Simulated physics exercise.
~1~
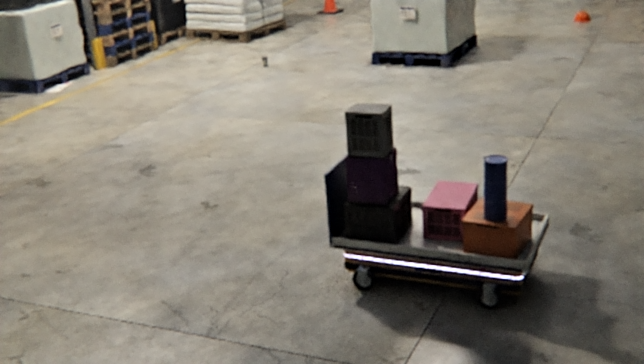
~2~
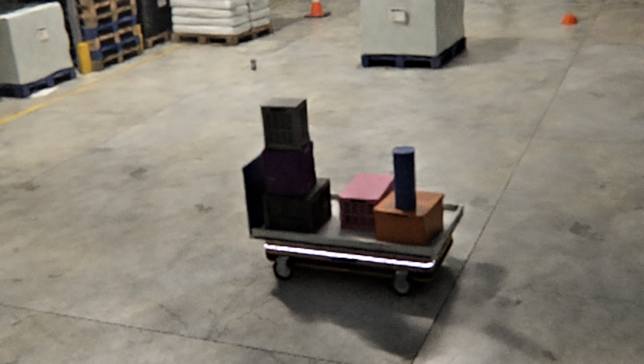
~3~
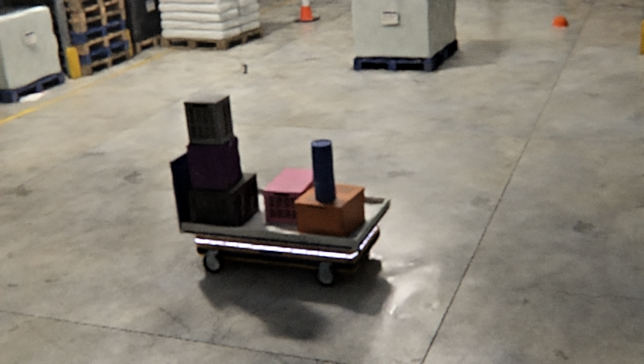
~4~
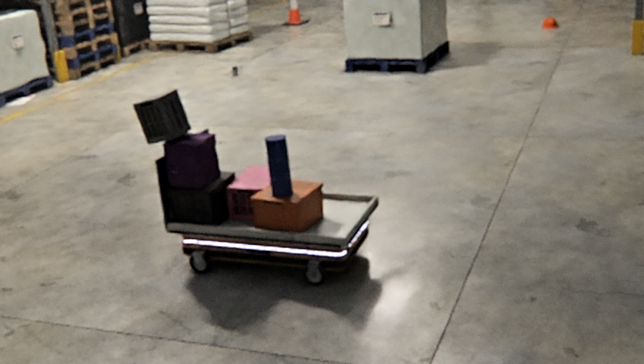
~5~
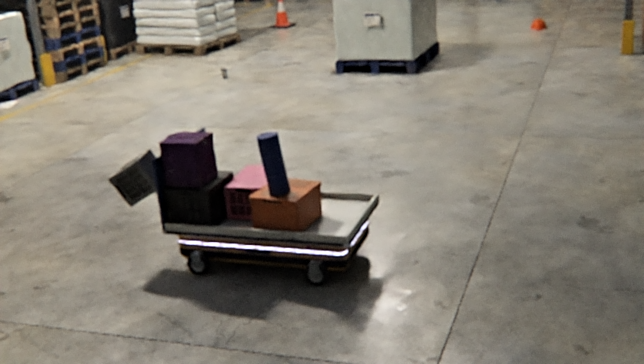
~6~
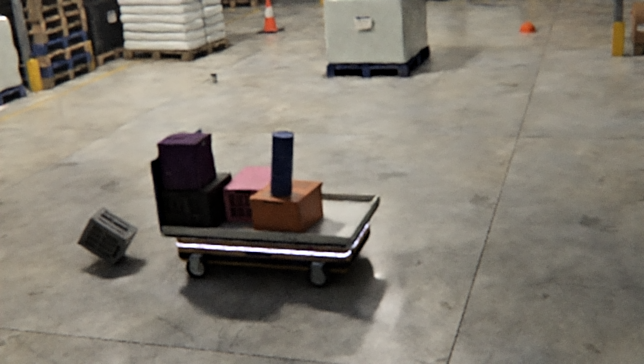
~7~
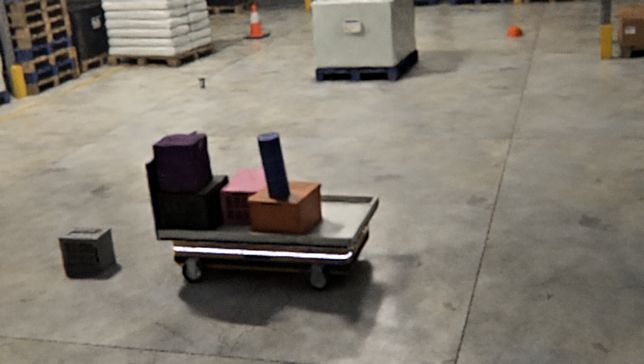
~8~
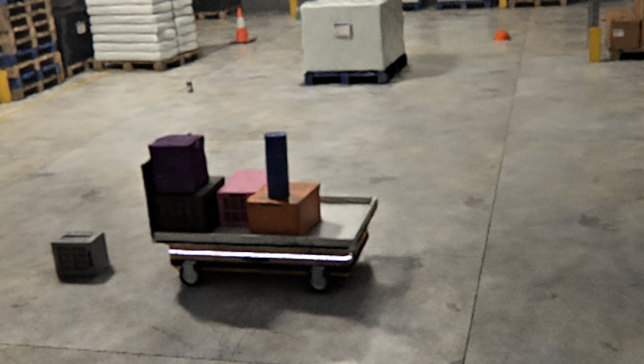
Grey crate toppling off the front of a braking cart and landing on the warehouse floor, the other items staying aboard.
